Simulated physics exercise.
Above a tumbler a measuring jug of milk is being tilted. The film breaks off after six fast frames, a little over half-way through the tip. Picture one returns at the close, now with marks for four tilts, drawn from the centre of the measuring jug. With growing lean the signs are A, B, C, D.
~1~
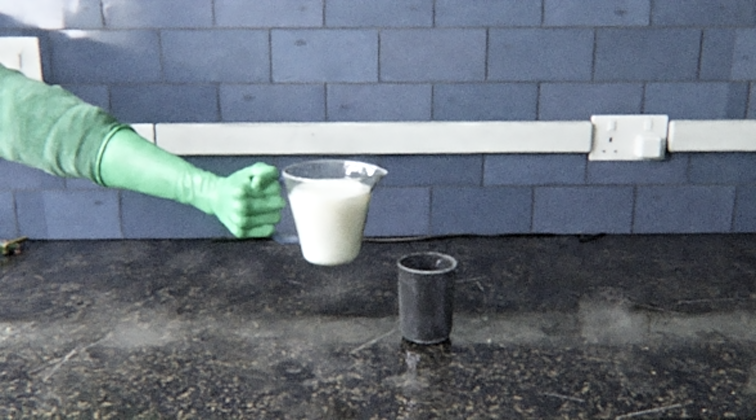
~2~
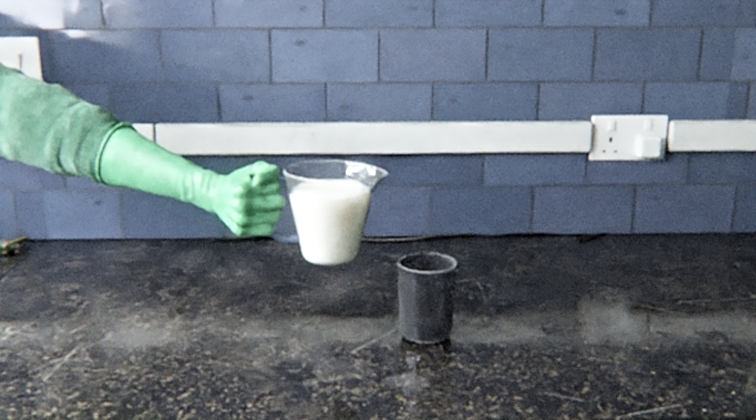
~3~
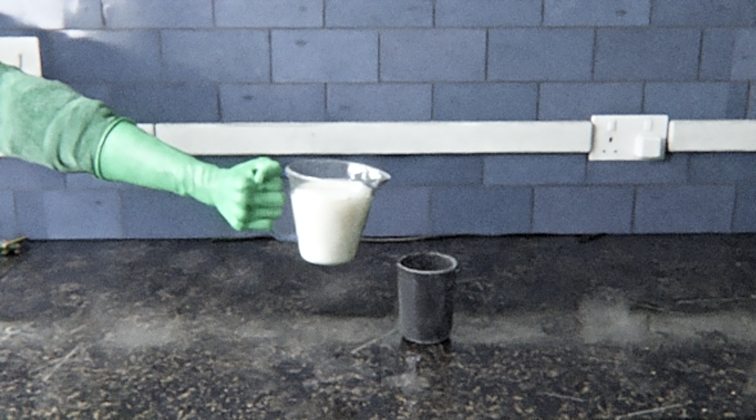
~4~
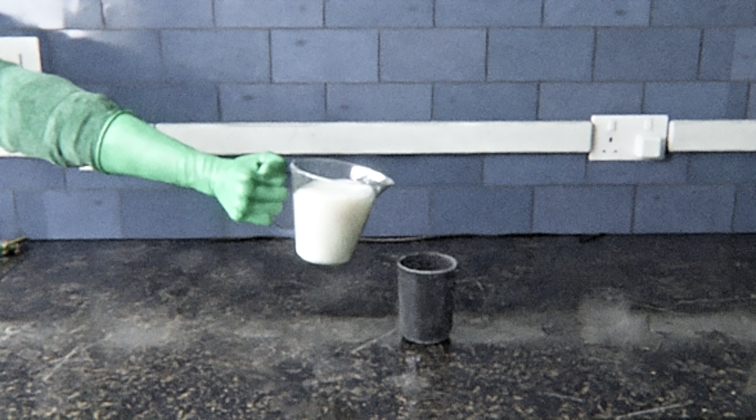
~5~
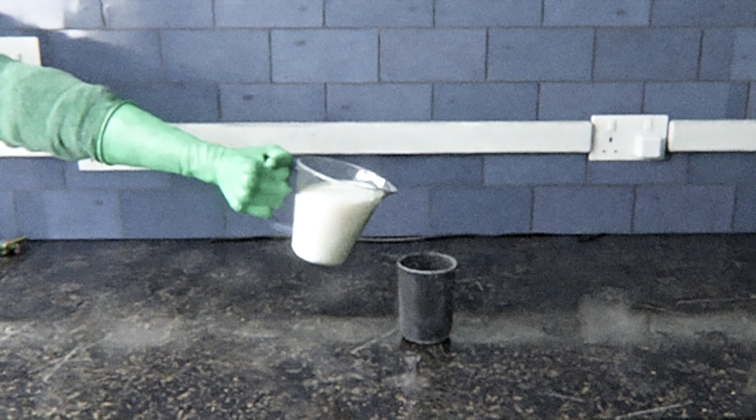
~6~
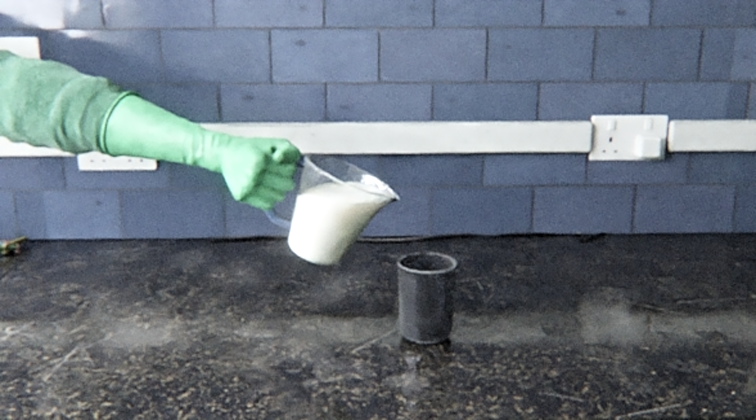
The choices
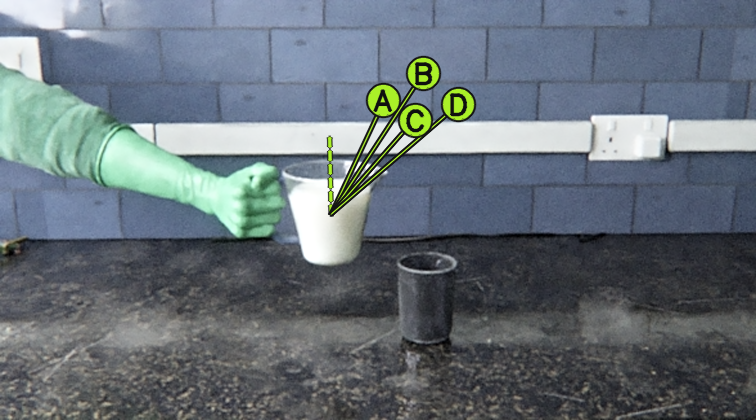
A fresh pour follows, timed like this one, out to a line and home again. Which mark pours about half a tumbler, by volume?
The best tilt is D.
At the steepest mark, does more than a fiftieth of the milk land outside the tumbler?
No.
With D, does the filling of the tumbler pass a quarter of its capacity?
Yes, clearly.
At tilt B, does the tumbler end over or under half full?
Under.
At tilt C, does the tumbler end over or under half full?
Under half.
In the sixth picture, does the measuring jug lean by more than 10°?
Yes.
On the marked copy, A at (377, 116); B at (413, 87); C at (402, 132); D at (445, 115).
With A, the tumbler ends with about 5 % of what it can hold.
With B, the tumbler ends with about 16 % of what it can hold.
With C, the tumbler ends with about 32 % of what it can hold.
With D, the tumbler ends with about 49 % of what it can hold.
